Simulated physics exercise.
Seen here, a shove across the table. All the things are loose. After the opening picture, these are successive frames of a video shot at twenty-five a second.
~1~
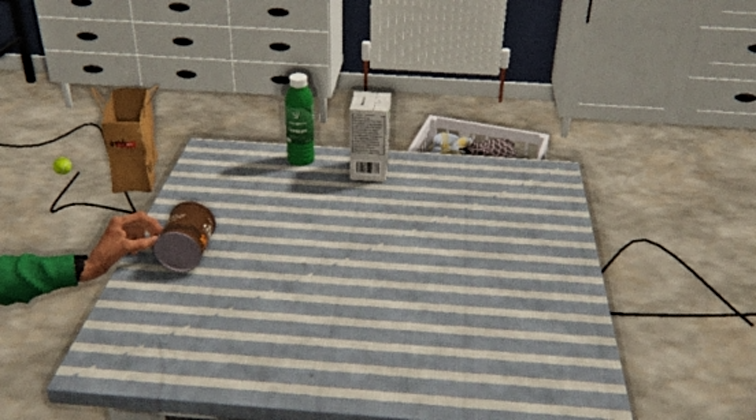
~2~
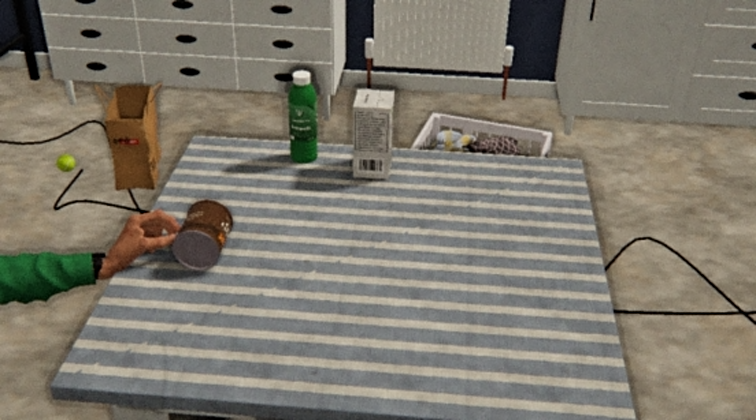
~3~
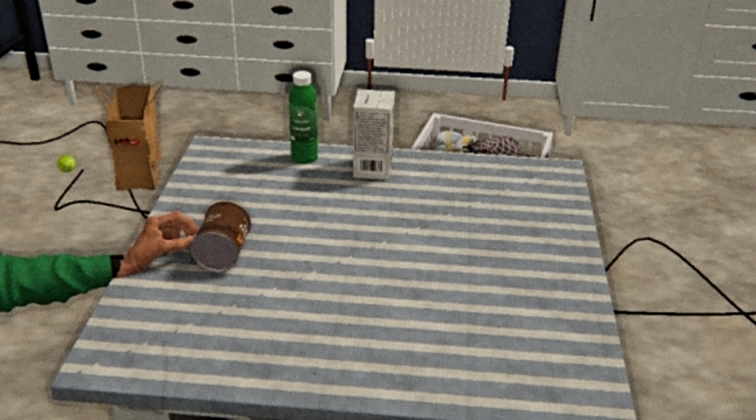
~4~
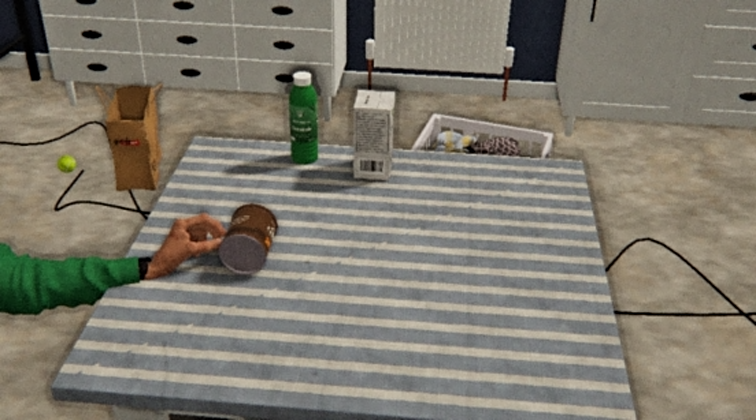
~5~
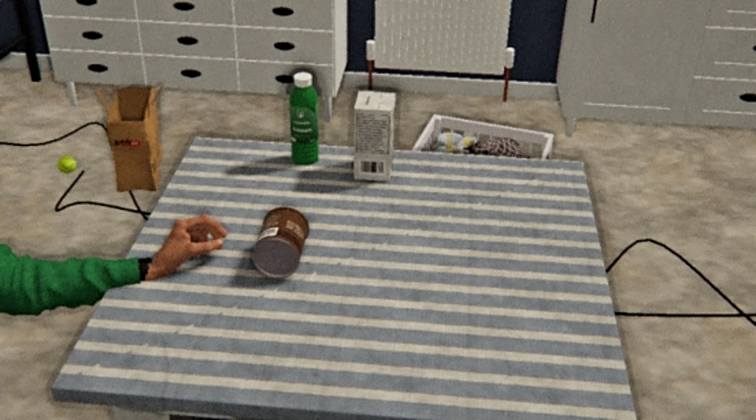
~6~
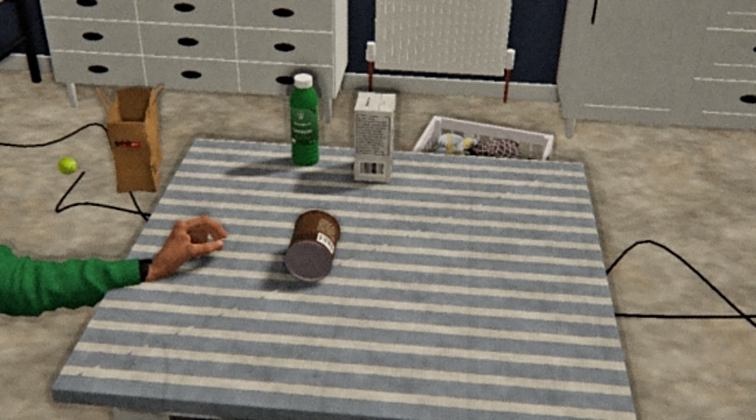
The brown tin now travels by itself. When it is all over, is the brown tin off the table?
The brown tin drops to the floor.
Then, 0.40 s past the last view, brown tin now off the table.
Then, 0.90 s past the last view, things are still on the move.
Finally, off the table, brown tin.
